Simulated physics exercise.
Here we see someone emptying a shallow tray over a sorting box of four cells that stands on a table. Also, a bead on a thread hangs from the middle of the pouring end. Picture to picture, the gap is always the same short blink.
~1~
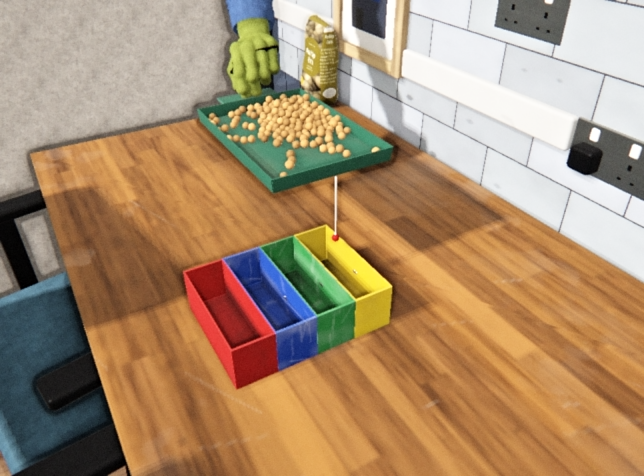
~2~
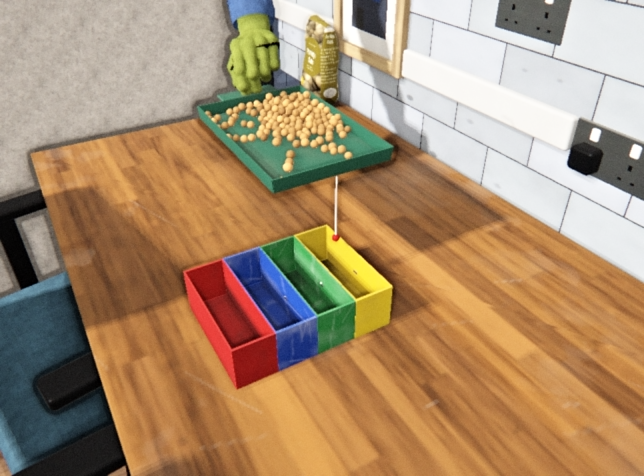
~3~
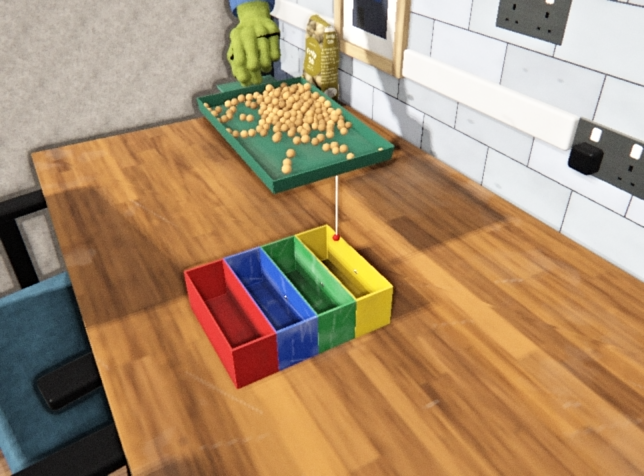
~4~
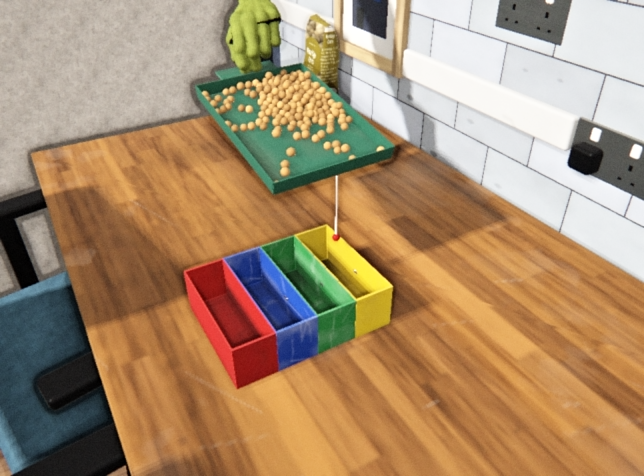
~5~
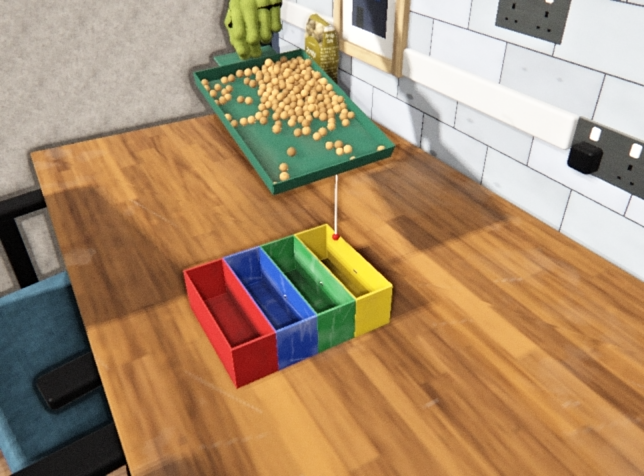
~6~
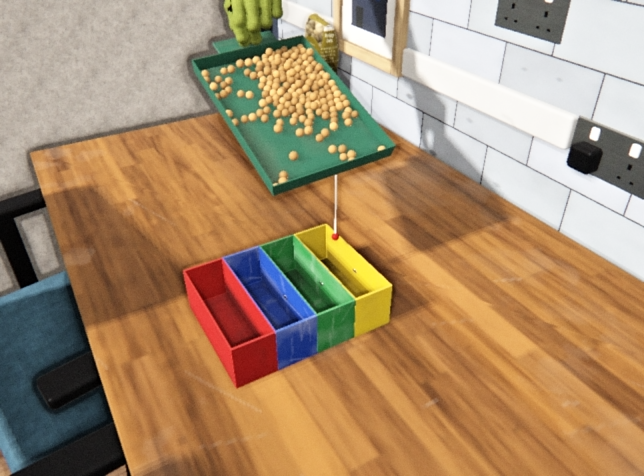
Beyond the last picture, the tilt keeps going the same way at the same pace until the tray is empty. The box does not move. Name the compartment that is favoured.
Green.
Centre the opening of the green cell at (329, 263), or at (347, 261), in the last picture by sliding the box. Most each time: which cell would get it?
It would be the cell in blue the first time and that blue cell the second time.
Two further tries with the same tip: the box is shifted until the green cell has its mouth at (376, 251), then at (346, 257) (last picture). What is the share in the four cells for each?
In turn about 80 and about 90 percent.
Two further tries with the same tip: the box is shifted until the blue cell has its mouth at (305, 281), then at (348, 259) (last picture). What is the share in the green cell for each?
You'd get 30 in a hundred the first time and 10 in a hundred the second.
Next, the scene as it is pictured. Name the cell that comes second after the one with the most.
Ranked number two: The yellow one.
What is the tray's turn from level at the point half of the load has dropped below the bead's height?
100°.
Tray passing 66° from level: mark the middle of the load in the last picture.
In the last view, the load is centred close to (323, 172).
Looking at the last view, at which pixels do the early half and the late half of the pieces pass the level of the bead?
Close to (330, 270), then close to (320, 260).
Soon, tray tipped steeply; about two thirds on the tray; a small part in the green cell; a small part in the yellow cell; a small part in the blue cell; about a quarter falling or outside the box.
A while on, tray tipped past a quarter turn; a small part on the tray; about a quarter in the green cell; a small part in the yellow cell; a small part in the blue cell; about a third falling or outside the box.
Towards the end, tray tipped past a quarter turn; about a third in the green cell; about a quarter in the yellow cell; a small part in the blue cell; a stray few in the red cell; about a quarter falling or outside the box.
Finally, tray tipped past a quarter turn; about a third in the green cell; about a quarter in the yellow cell; a small part in the blue cell; a stray few in the red cell; about a quarter outside the box.
